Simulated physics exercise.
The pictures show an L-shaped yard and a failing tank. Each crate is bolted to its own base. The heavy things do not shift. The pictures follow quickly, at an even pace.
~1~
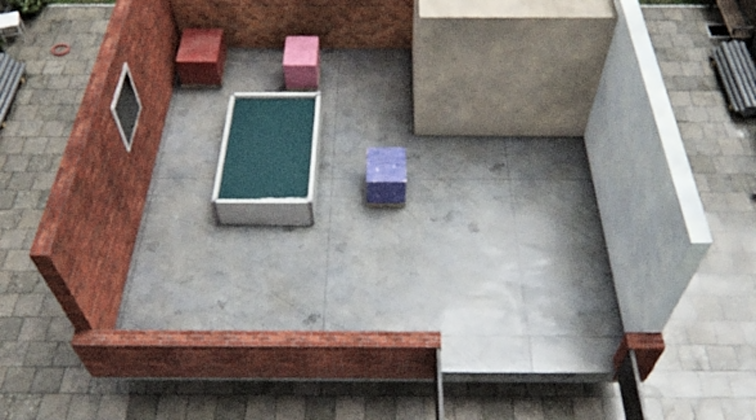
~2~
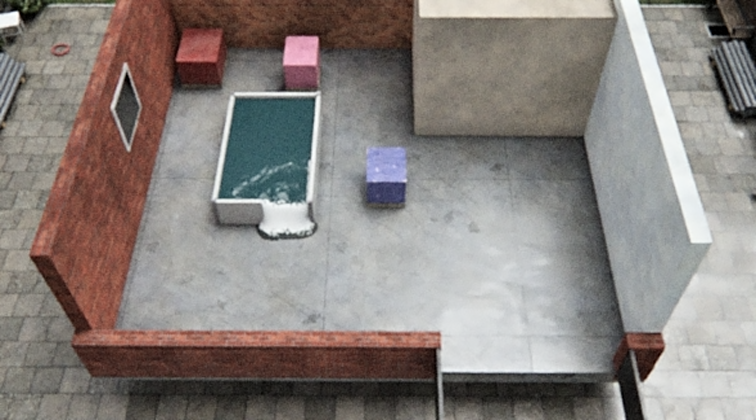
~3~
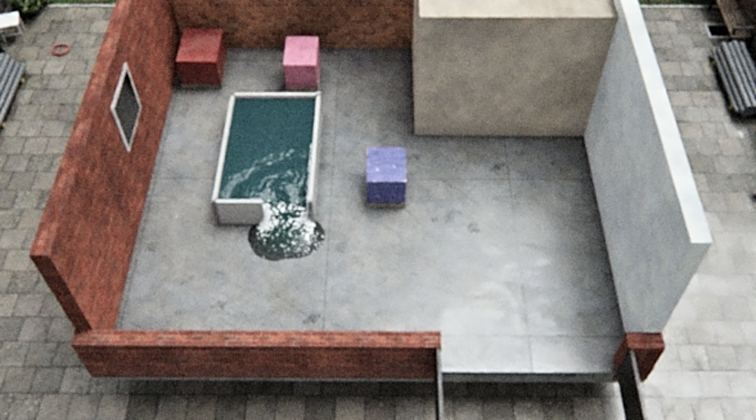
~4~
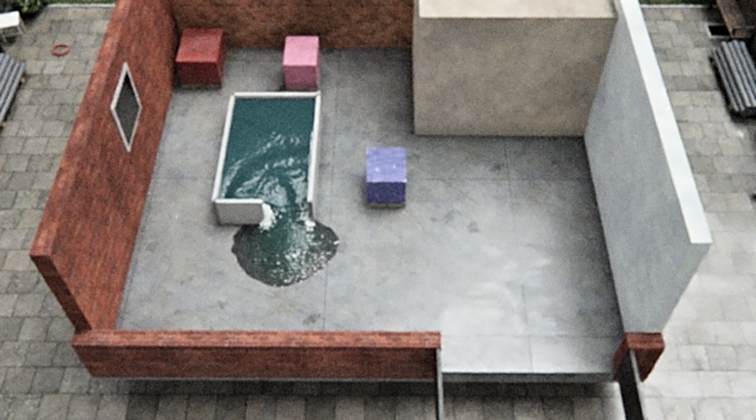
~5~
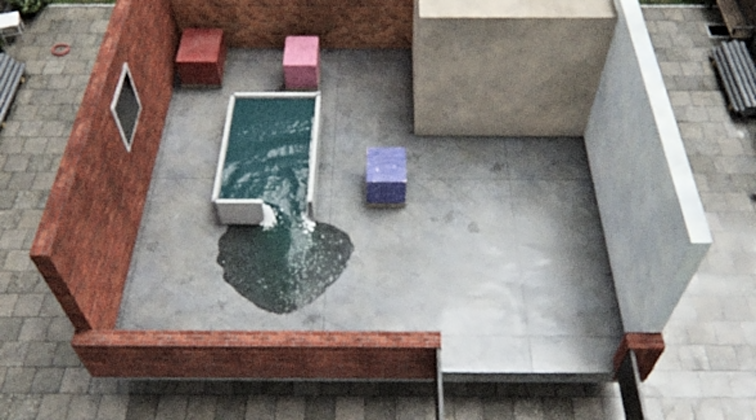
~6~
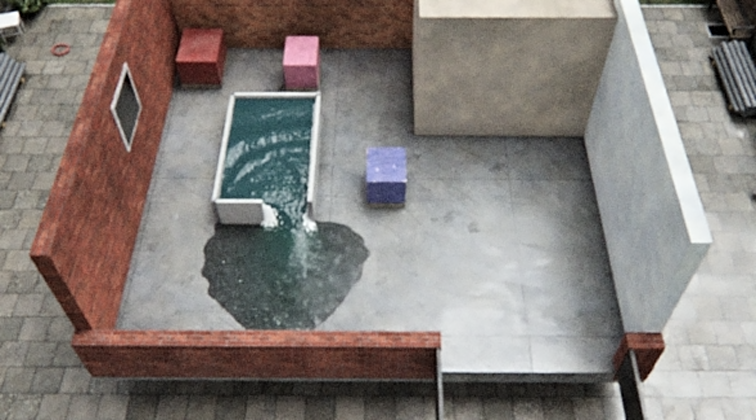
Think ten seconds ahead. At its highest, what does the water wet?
In the end: The blue crate escapes dry; the red crate escapes dry; the pink crate escapes dry.
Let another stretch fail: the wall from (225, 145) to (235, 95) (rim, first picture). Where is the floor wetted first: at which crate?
I say the red-painted one.
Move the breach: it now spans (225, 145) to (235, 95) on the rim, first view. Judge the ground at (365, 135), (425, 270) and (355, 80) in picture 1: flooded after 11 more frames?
One after the other: Free of water, dry, dry.
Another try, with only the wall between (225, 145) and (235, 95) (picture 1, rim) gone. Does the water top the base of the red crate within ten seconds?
The red crate is wetted.
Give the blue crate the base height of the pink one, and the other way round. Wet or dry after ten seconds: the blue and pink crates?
Blue crate is safe; pink crate is safe.
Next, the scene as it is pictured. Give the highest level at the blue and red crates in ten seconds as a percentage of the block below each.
About 10 and 80 per cent.
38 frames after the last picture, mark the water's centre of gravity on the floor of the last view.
At about (307, 236).
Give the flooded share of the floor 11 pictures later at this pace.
About 25 per cent.
A moment on, water covers 15 % of the floor; the blue crate not reached, the red crate not reached, the pink crate not reached.
Next, water covers 25 % of the floor; the blue crate not reached, the red crate not reached, the pink crate not reached.
Then, water covers 35 % of the floor; the blue crate not reached, the red crate not reached, the pink crate not reached.
Later, water covers 60 % of the floor; the blue crate not reached, the red crate water round its plinth, the pink crate not reached.
In the end, water covers 75 % of the floor; the blue crate stayed above the water, the red crate stayed above the water, the pink crate stayed above the water.
